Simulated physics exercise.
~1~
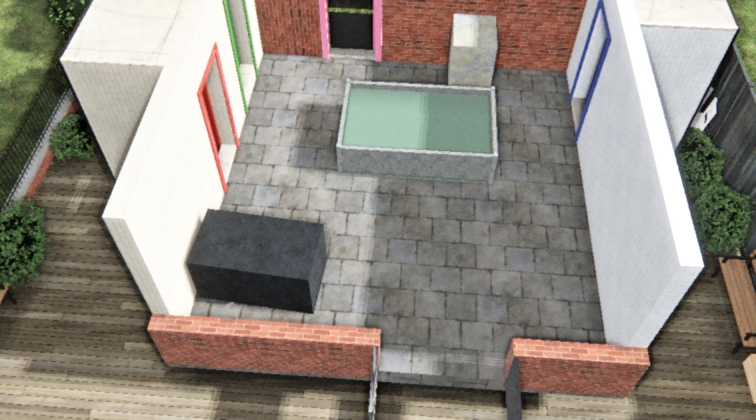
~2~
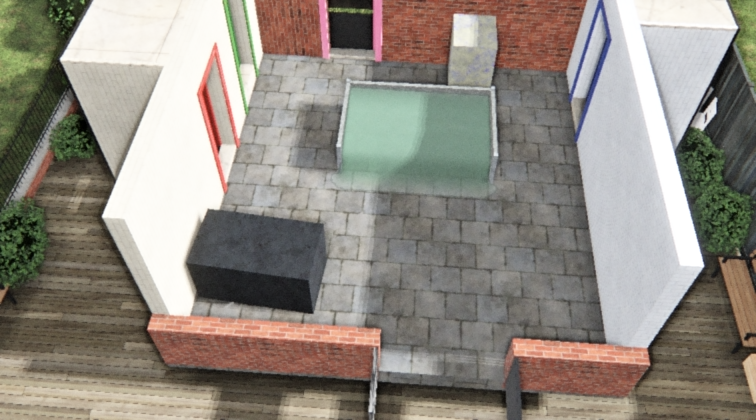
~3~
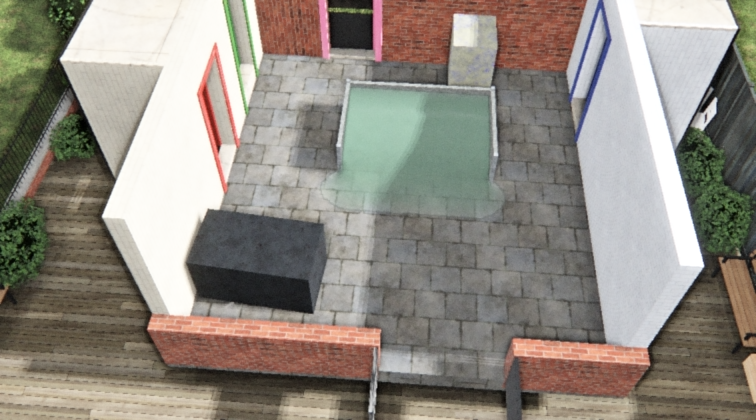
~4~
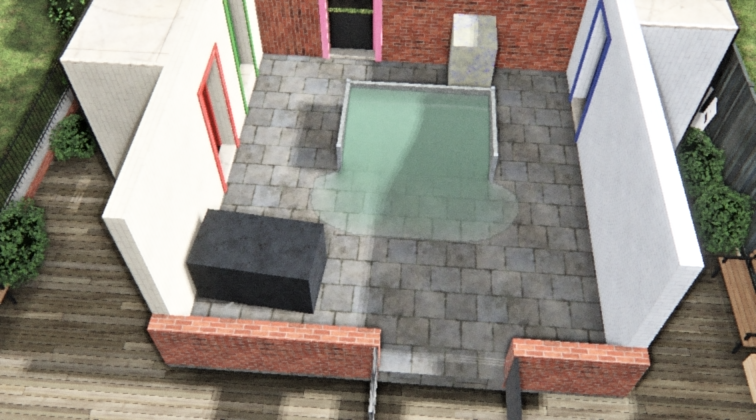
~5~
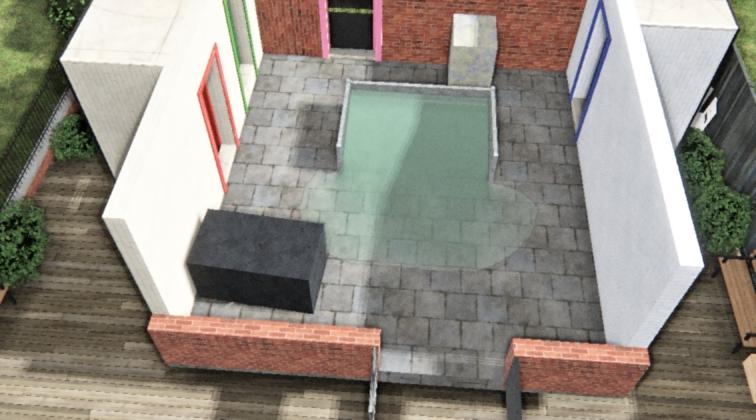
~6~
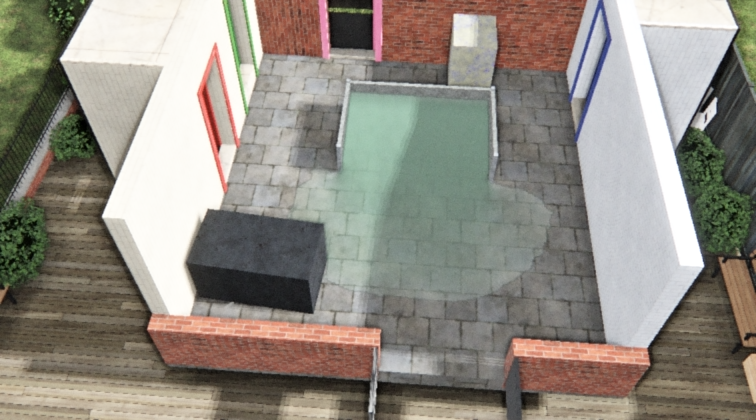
The clip shows a walled, paved court where the near side of a tank of greenish water disappears, and the water pours out towards the viewer, spreading over the grey floor in a widening, rounded sheet while a dark block stays still at left.
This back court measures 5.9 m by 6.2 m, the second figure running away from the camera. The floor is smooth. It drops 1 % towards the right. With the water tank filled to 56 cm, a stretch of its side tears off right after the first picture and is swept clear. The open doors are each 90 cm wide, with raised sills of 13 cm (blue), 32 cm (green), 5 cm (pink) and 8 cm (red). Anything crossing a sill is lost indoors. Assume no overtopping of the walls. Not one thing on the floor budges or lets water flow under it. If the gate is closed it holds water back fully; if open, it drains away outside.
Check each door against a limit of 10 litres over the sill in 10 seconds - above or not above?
As I see it, blue door: Limit not crossed; green door: Limit not crossed; pink door: Limit not crossed; red door: Limit not crossed.
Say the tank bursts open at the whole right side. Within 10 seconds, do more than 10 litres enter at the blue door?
Against that limit: Blue beyond it.
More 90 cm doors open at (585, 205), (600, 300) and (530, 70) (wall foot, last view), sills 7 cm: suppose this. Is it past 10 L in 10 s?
First doorway falls short, second gets there, third falls short.
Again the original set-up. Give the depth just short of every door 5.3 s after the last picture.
In cm: Blue 3, green 1, pink 1, red 3.
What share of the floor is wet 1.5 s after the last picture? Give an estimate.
50 %.
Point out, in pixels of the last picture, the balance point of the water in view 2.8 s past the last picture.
(402, 251).
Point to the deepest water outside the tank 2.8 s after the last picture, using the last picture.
Roughly (184, 339).
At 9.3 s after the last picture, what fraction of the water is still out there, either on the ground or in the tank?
I'd put it at some 58 percent still there.
Then, 0.7 s after the last picture water covers 45 % of the floor and is deepest (26 cm) near (339, 351); blue door not reached, green door not reached, pink door not reached, red door not reached.
Then, 1.5 s after the last picture water covers 50 % of the floor and is deepest (32 cm) near (601, 371); blue door not reached, green door not reached, pink door not reached, red door not reached.
Then, 2.8 s after the last picture water covers 60 % of the floor and is deepest (22 cm) near (184, 339); blue door not reached, green door not reached, pink door not reached, red door 4 cm at the sill, 0 L in.
Then, 5.3 s after the last picture water covers 75 % of the floor and is deepest (12 cm) near (184, 339); blue door 3 cm at the sill, 0 L in, green door 1 cm at the sill, 0 L in, pink door not reached, red door 3 cm at the sill, 0 L in.
Then, 9.3 s after the last picture water covers 90 % of the floor and is deepest (10 cm) near (601, 371); blue door 3 cm at the sill, 0 L in, green door 1 cm at the sill, 0 L in, pink door 3 cm at the sill, 0 L in, red door 1 cm at the sill, 0 L in.
